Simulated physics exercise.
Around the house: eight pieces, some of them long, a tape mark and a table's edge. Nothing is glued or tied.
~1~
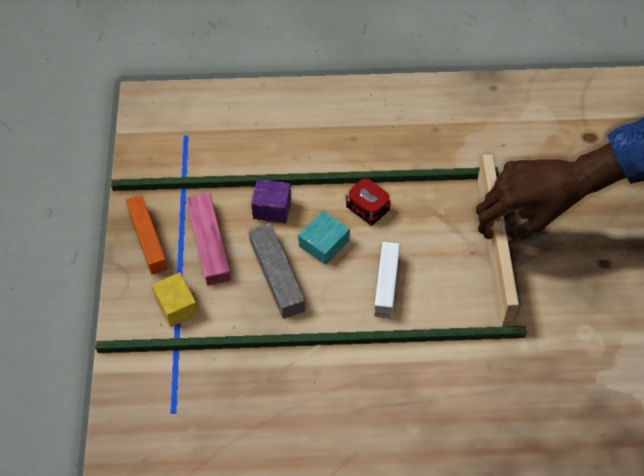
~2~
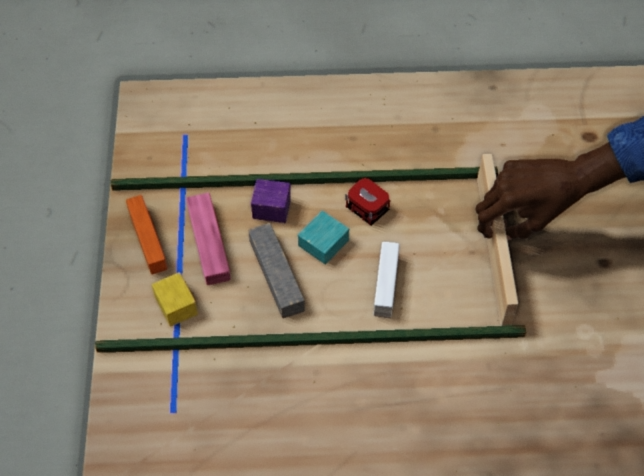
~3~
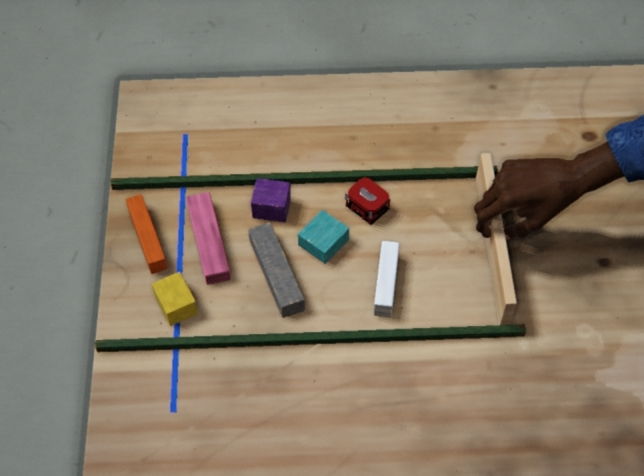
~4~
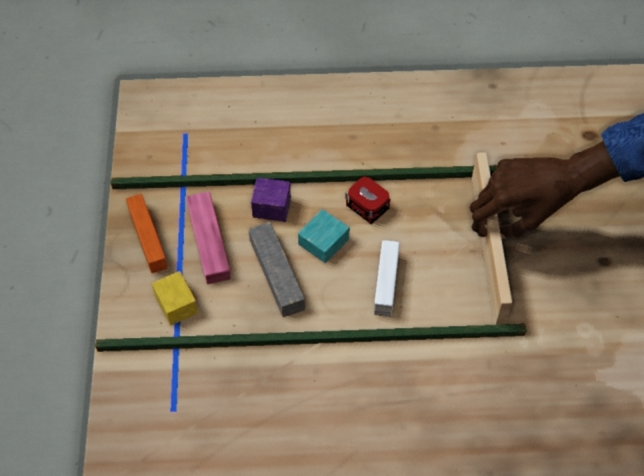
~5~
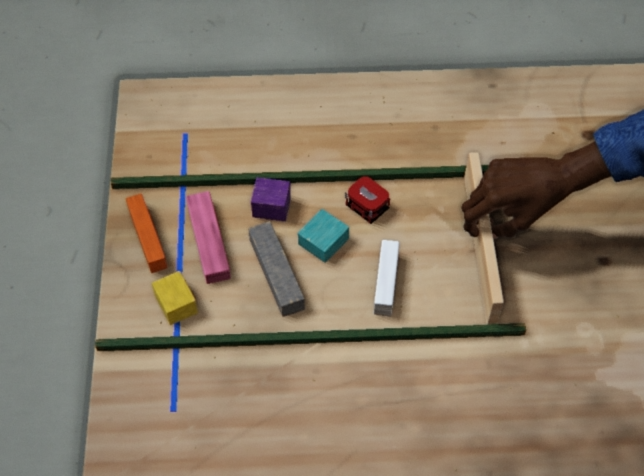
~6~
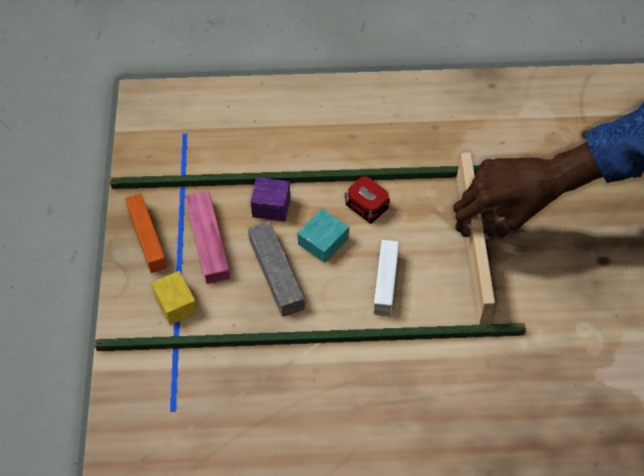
A hand sliding an upright wooden board slightly left between two green rails, with the colourful blocks ahead of it staying still.
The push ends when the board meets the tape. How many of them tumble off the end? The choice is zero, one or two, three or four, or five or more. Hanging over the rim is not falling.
The number that fall off is one or two.
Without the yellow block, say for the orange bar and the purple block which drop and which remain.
The orange bar tumbles off; the purple block holds on.
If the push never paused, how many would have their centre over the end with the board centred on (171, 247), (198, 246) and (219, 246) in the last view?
It would be 2, 1 and 0.
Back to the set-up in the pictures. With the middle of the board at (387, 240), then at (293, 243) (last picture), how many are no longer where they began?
By then 2, and 6.
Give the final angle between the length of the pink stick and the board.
About 0°.
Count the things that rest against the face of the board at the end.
In contact: 3.
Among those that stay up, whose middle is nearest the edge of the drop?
That is the pink stick.
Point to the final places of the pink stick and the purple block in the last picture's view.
About (102, 242), and the other about (134, 202).
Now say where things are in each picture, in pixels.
The first picture shows orange bar (147, 235); yellow block (175, 300); pink stick (208, 238); board (497, 238); tape (180, 262).
The second picture shows yellow block (175, 299); red case (368, 202).
The third picture shows pink stick (208, 238); board (495, 237).
The fourth picture shows orange bar (146, 233); turquoise block (324, 236).
The fifth picture shows yellow block (175, 298); white stick (387, 278).
The sixth picture shows orange bar (146, 233); yellow block (175, 298); pink stick (208, 237); board (475, 237); tape (180, 260).
Soon after, none off yet; orange bar at rest near (146, 233); yellow block at rest near (175, 298); pink stick at rest near (208, 237).
Then, none off yet; orange bar at rest near (146, 233); yellow block at rest near (174, 298); pink stick moved a little near (187, 237).
At rest, the number that fall off is one or two; fallen, orange bar.
